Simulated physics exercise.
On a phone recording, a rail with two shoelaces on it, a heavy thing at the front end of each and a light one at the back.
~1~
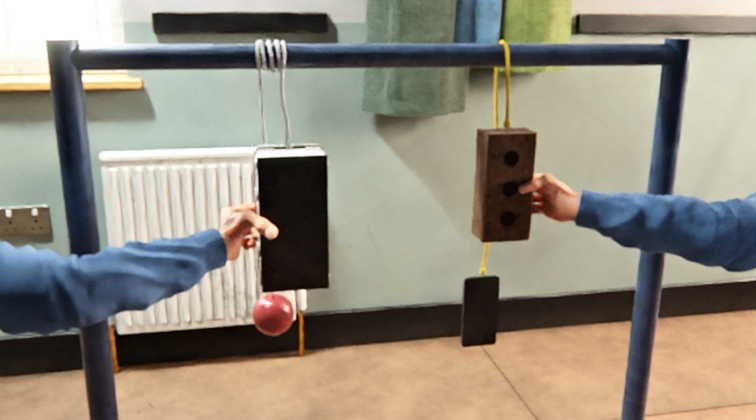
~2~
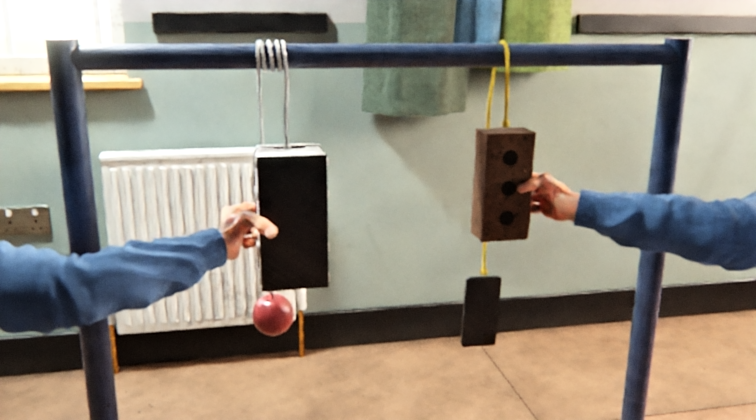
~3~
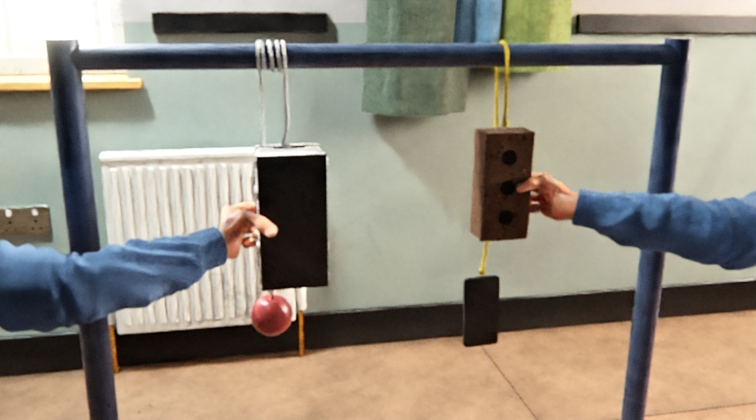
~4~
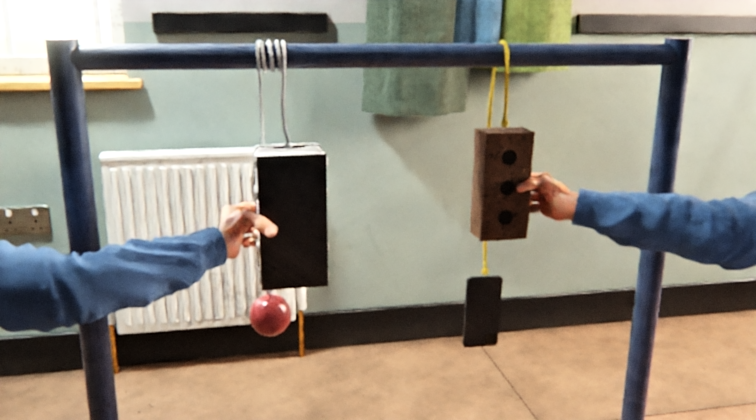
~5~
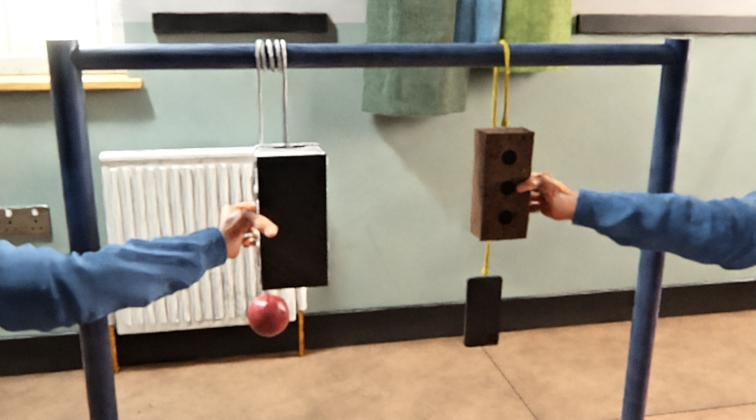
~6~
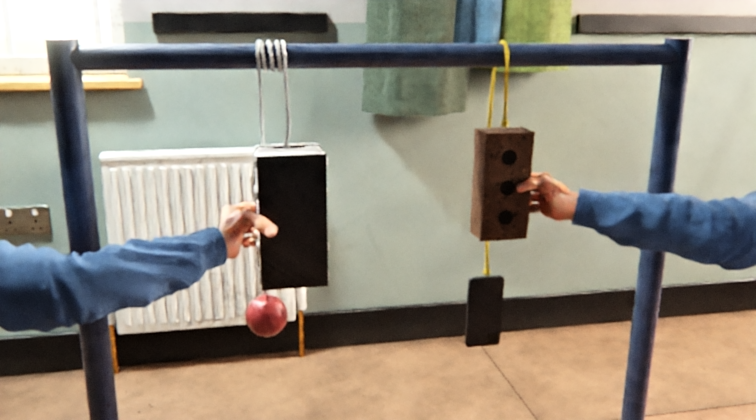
In a room, two hands steady blocks hung from a rail while objects below barely move.
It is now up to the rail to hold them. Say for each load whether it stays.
The white case stays; the brick does not stay.
Then, 0.48 s after the last picture, white case hanging near (288, 227); brick dropping near (489, 388).
Then, 0.88 s after the last picture, white case hanging near (287, 226); brick on the floor.
At rest, white case hanging near (288, 226); brick on the floor. The white case stays hanging and the brick drops.
